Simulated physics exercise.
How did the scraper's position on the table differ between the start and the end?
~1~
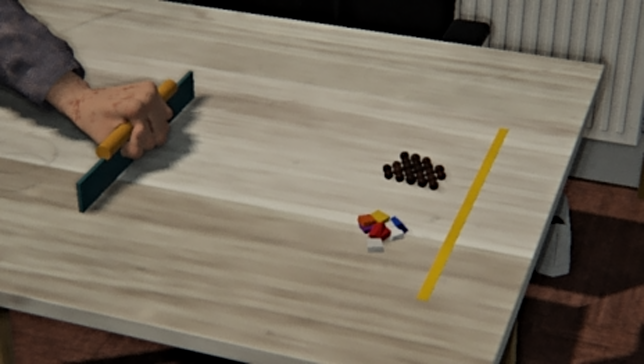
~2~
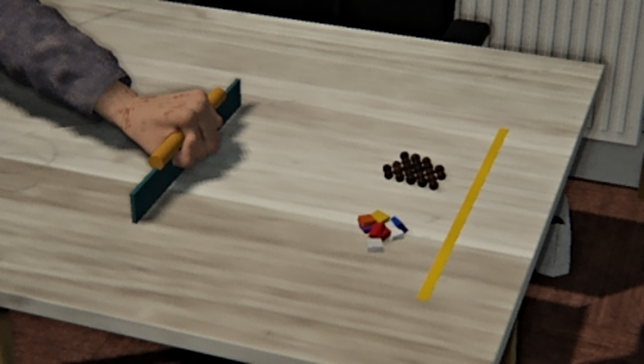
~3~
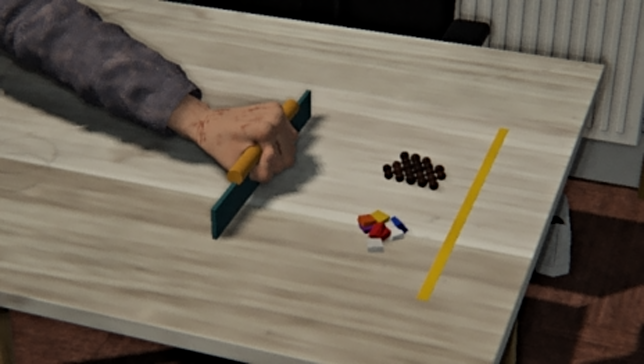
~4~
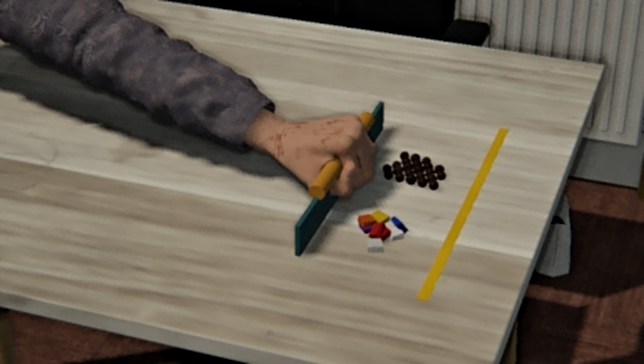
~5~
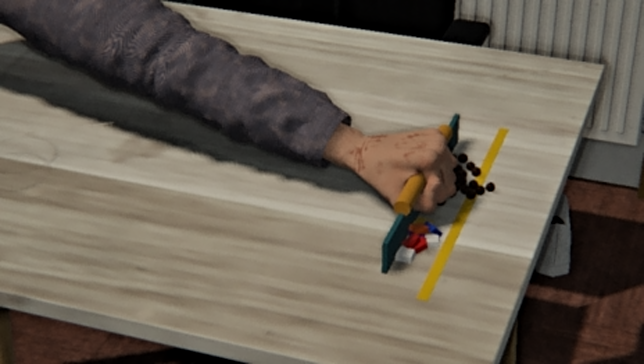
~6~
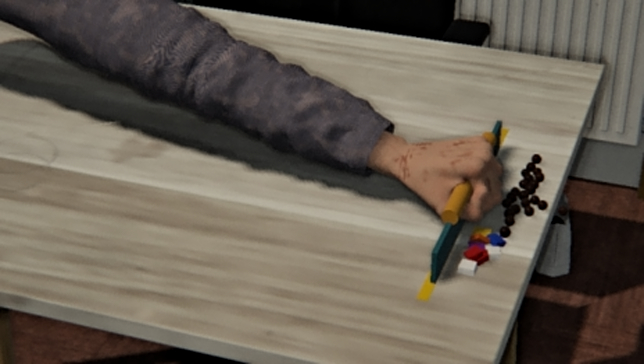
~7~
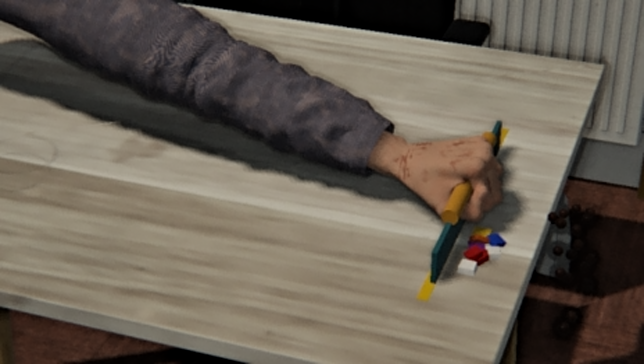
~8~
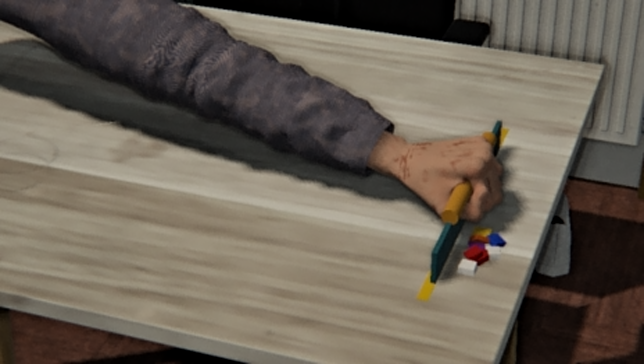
At the start the scraper was toward the left of the table, well away from both heaps. By the end it was over on the right, resting along the yellow tape.
